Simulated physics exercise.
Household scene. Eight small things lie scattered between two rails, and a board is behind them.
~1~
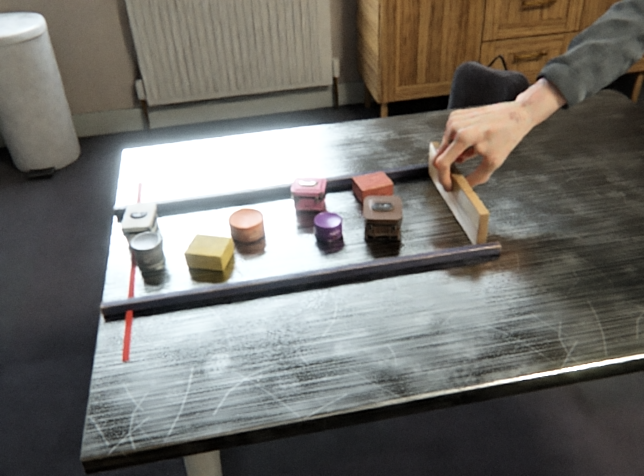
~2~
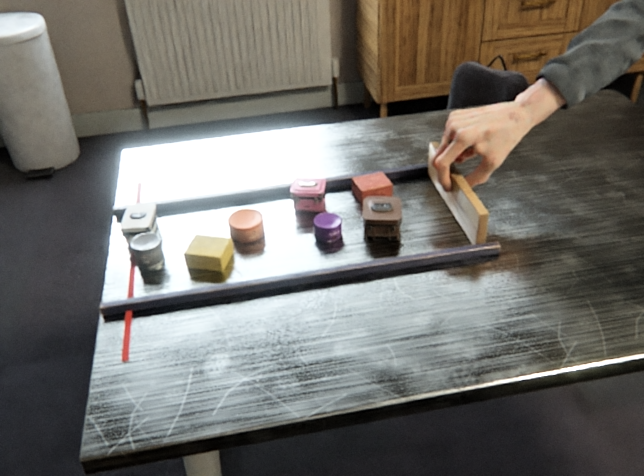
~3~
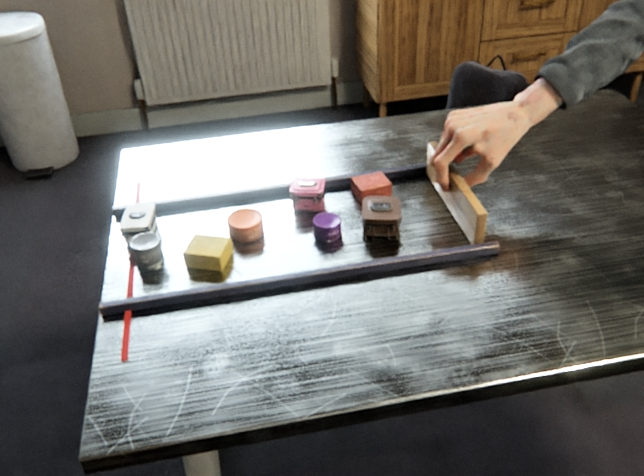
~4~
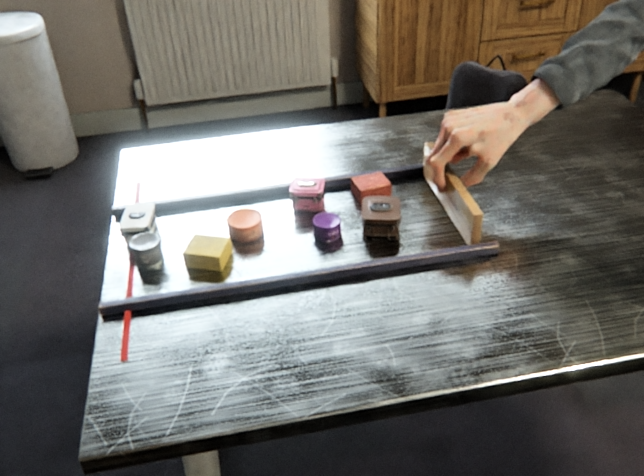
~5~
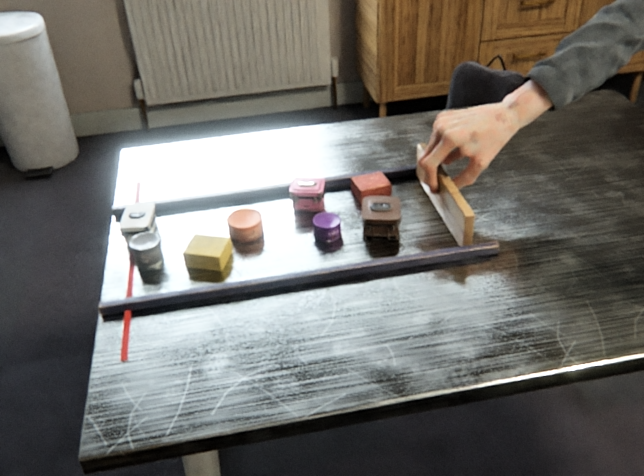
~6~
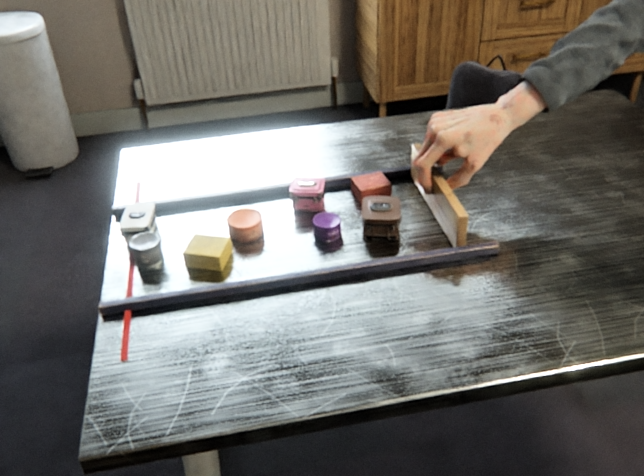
A hand held a wooden board upright behind eight small, scattered things between two dark rails, then slid it slightly left toward them, while the blocks, tubs and tins stayed practically where they were.
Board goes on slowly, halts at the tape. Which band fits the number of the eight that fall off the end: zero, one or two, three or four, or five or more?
Tally: Over four.
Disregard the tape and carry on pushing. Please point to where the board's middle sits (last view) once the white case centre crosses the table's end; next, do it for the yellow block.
The white case puts it at (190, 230), the yellow block at (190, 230).
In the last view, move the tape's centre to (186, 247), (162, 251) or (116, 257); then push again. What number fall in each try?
The counts come to 3, then 3, then 8.
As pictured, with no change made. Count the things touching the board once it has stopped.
The count comes out at 3.
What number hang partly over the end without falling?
Count: 3.
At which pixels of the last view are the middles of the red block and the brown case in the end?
Final positions - red block around (116, 221), brown case around (109, 260).
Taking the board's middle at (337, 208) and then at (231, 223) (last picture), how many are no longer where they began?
4, then 7.
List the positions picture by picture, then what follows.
In the first picture, white case (141, 224); grey tin (149, 250); yellow block (210, 252); board (456, 191); tape (134, 255).
In the second picture, grey tin (148, 251); red block (372, 188).
In the third picture, yellow block (208, 252); brown case (381, 218).
In the fourth picture, white case (140, 224); orange tub (245, 225).
In the fifth picture, grey tin (147, 250); purple tub (327, 227).
In the sixth picture, white case (140, 224); grey tin (147, 250); yellow block (208, 252); board (437, 194); tape (133, 255).
Soon after, none off yet; white case at rest near (140, 224); grey tin at rest near (147, 250); yellow block at rest near (208, 252).
After that, none off yet; white case at rest near (140, 224); grey tin moving near (142, 251); yellow block displaced about its own width near (178, 257).
And then, one off so far; white case tilting a little near (96, 235); grey tin on its way down near (112, 465); yellow block tilting a little near (91, 272).
In the end, the number that fall off is five or more; gone, purple tub, pink case, yellow block, grey tin and white case.
